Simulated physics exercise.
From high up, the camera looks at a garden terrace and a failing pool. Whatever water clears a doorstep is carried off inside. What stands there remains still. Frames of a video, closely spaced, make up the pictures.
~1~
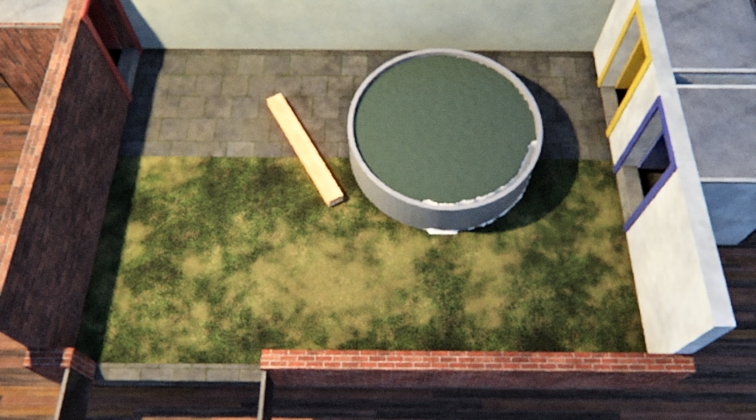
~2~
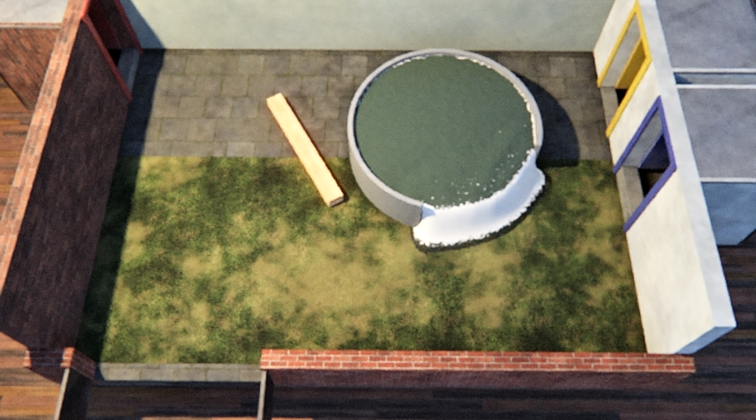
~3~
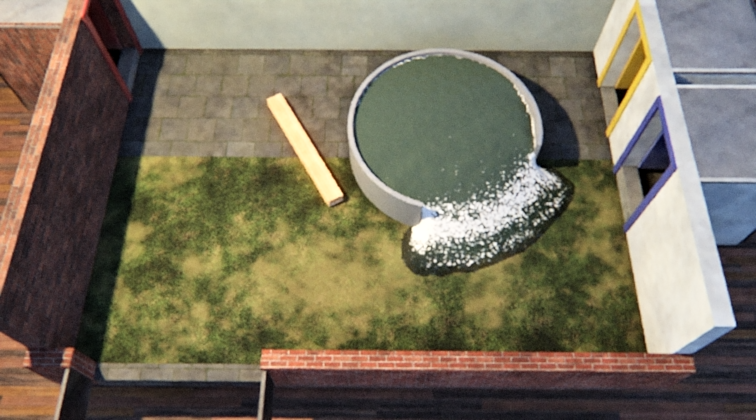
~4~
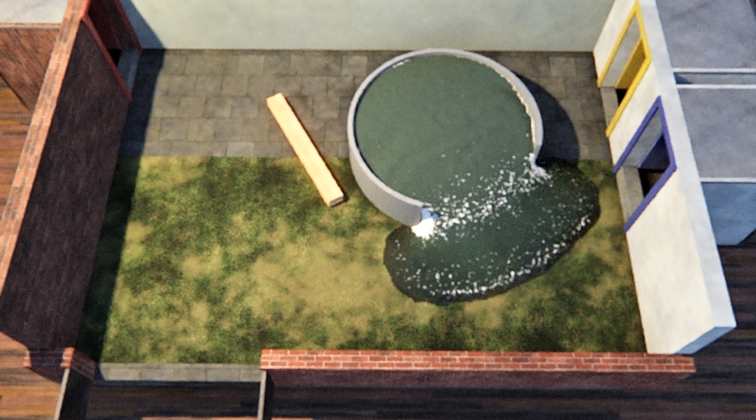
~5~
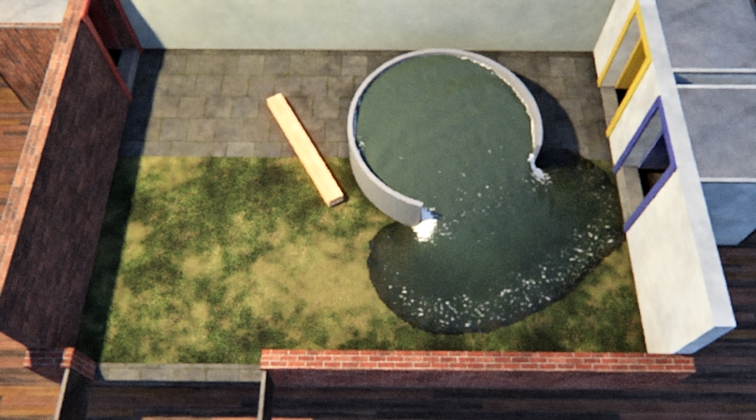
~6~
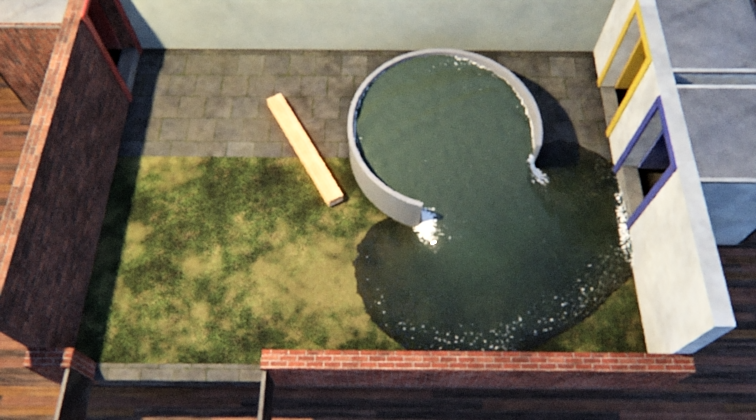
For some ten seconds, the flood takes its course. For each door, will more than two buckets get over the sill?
Result: The red door will keep it to two buckets; the blue door will keep it to two buckets; the yellow door will be overrun.
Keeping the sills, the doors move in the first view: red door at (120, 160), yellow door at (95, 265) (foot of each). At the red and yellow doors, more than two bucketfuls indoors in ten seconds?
As I see it, the red door one remains short of it; the yellow door one crosses the line.
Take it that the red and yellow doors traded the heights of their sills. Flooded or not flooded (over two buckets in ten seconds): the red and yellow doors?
Red door overflows; yellow door stays within bounds.
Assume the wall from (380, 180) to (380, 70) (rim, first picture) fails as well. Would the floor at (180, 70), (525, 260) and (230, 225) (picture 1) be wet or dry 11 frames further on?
Respectively: Drenched, parched and drenched.
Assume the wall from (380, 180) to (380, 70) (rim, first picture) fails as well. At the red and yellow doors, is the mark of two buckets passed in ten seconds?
As I see it, the red door tops the mark and the yellow door tops the mark too.
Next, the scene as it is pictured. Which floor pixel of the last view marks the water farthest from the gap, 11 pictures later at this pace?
Somewhere close to (295, 364).
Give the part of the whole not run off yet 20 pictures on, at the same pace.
100 in a hundred.
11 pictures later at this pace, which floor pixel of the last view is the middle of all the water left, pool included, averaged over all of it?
Close to (494, 226), I reckon.
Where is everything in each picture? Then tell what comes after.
The round pool at (444, 127) is whole and still, in the first picture.
The front is at (419, 241), out from the gap at (492, 210), in the second picture.
The front is at (411, 259), out from the gap at (491, 211), in the third picture.
Water pours out at (491, 213) and has run to (399, 278), in the fourth picture.
The front is at (387, 298), out from the gap at (491, 213), in the fifth picture.
Water pours out at (491, 213) and has run to (408, 343), in the sixth picture.
A moment on, water covers 30 % of the floor; the red door not reached, the blue door wet at the sill, nothing in, the yellow door not reached.
Next, water covers 30 % of the floor; the red door not reached, the blue door wet at the sill, nothing in, the yellow door wet at the sill, nothing in.
Then, water covers 45 % of the floor; the red door not reached, the blue door wet at the sill, nothing in, the yellow door wet at the sill, nothing in.
Later, water covers 75 % of the floor; the red door not reached, the blue door wet at the sill, nothing in, the yellow door over two buckets in.
In the end, water covers 100 % of the floor; the red door wet at the sill, nothing in, the blue door wet at the sill, nothing in, the yellow door far over two buckets in.
